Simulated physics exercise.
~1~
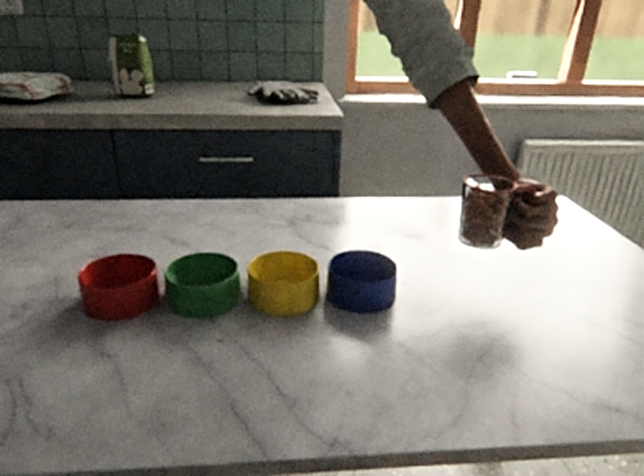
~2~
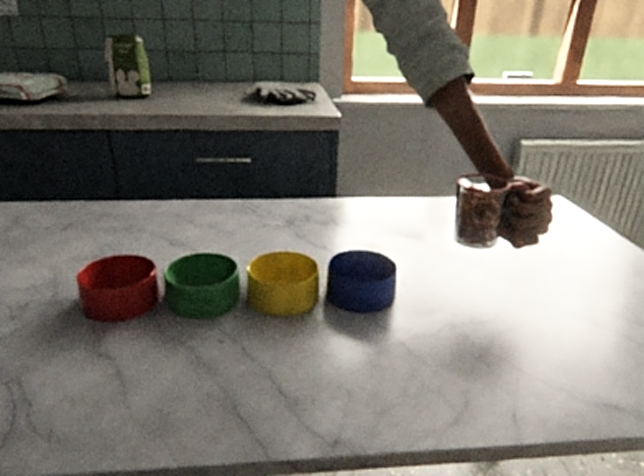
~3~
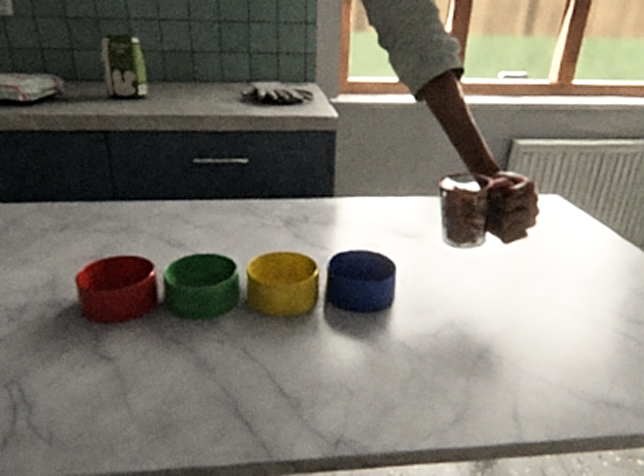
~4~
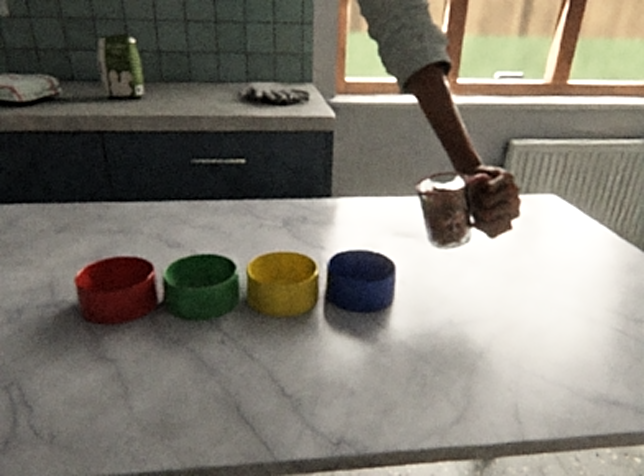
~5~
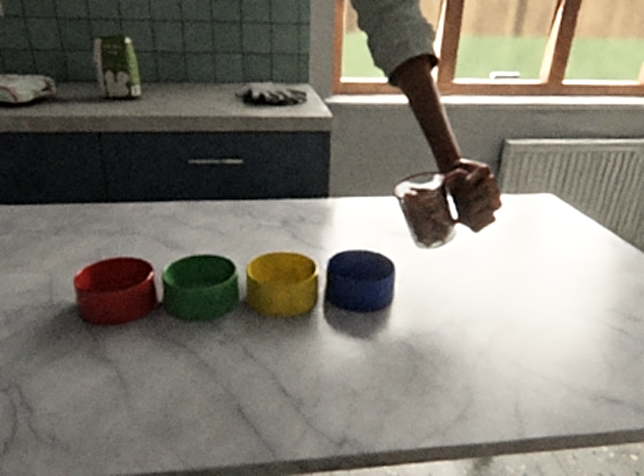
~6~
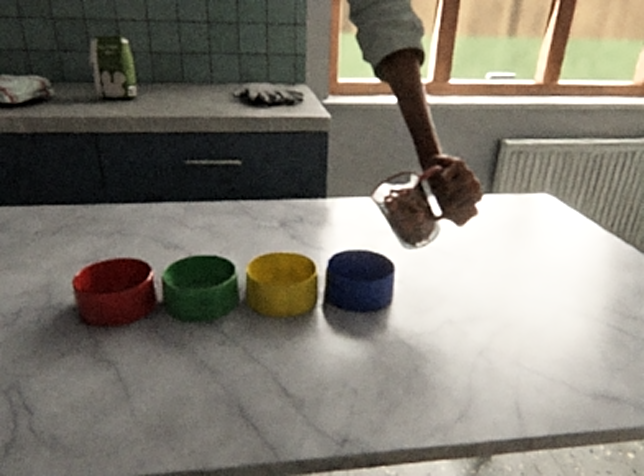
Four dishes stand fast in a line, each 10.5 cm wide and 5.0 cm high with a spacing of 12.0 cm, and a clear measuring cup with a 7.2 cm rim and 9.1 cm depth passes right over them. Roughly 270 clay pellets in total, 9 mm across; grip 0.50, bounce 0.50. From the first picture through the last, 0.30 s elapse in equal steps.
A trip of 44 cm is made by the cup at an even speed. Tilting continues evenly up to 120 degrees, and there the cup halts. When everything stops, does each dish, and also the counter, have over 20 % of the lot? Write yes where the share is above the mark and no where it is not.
Red dish: Yes, blue dish: No, green dish: No, yellow dish: No, counter: No.
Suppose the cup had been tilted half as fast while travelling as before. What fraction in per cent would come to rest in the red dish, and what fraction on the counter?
Red: 70, counter: 30.
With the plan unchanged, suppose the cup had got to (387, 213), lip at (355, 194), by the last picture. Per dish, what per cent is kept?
The red dish keeps 70, the blue one 0, the green one 0 and the yellow one 0.
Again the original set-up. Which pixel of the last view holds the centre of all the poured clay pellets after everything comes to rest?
Approximately (122, 295) in the last view.
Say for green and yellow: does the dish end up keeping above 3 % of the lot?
As for green, correct, and as for yellow, not so.
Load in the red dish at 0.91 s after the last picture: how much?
I'd say around 75 per cent.
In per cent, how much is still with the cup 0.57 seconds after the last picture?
Some 95 per cent.
Then, 0.34 s after the last picture, tilt 76 degrees; cup holds 100 %.
Then, 0.57 s after the last picture, tilt 105 degrees; cup holds 95 %, green 5 %.
Then, 0.91 s after the last picture, tilt 120 degrees; cup holds 0 %, red 75 %, green 10 %.
In the end, red 80 %, blue 0 %, green 10 %, yellow 0 %, counter 15 %.
